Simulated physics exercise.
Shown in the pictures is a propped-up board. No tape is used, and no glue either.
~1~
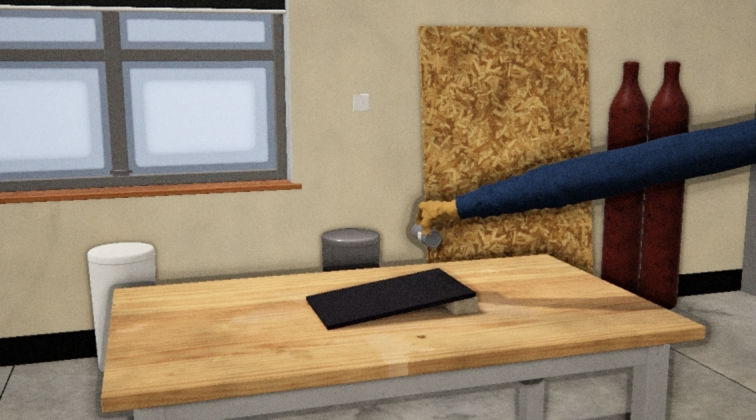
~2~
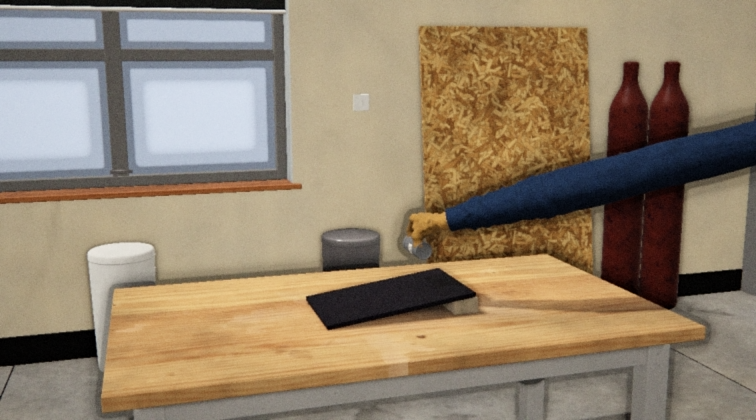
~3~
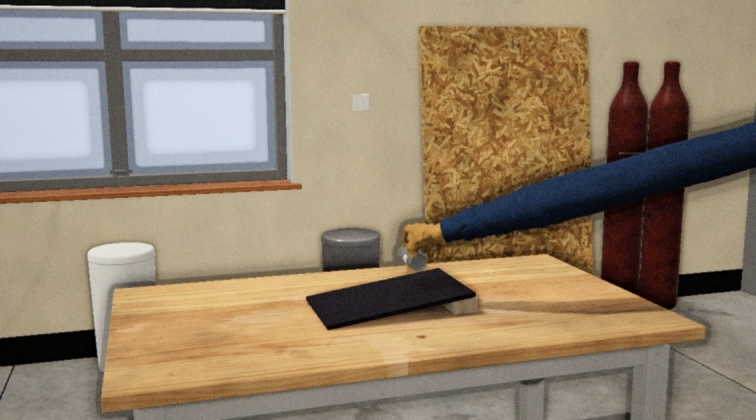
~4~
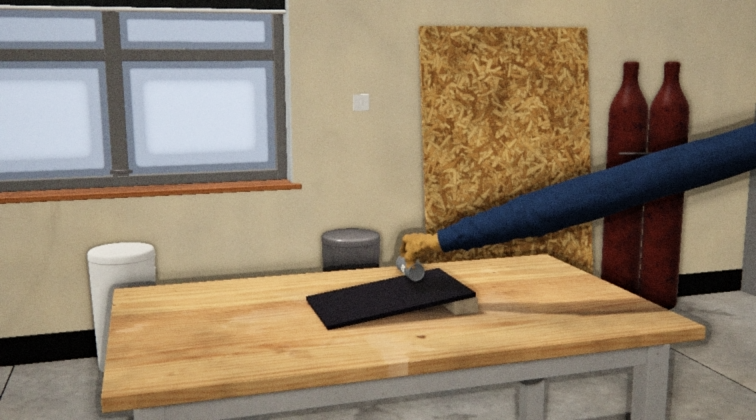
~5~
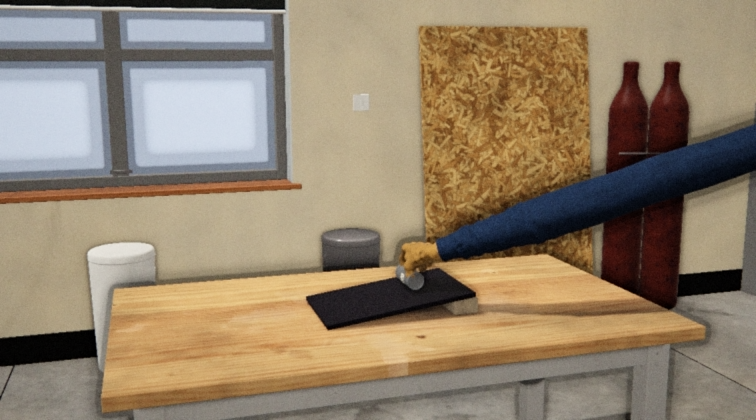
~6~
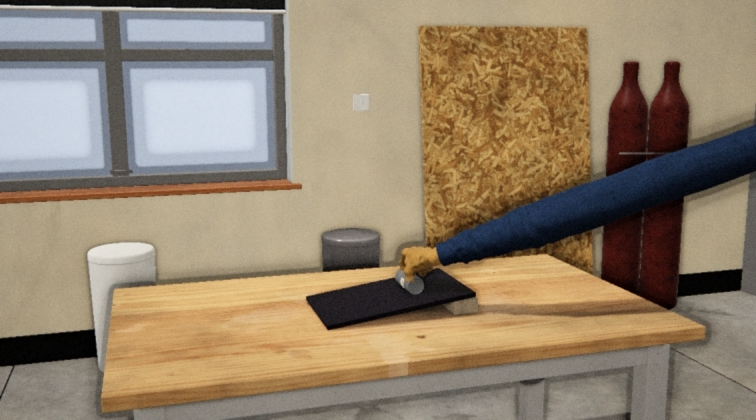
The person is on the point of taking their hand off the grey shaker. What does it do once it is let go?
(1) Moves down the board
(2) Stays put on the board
1, moves down the board.
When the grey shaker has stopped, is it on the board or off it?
Watch the grey shaker: It goes over the edge.
Then, 0.90 s later than the last frame, grey shaker moved well along near (342, 296).
Then, 1.60 s later than the last frame, grey shaker now off the board.
Then, 2.30 s later than the last frame, things are still on the move.
Then, 2.60 s later than the last frame, as before.
When it is over, off the board, grey shaker. The grey shaker goes downhill.
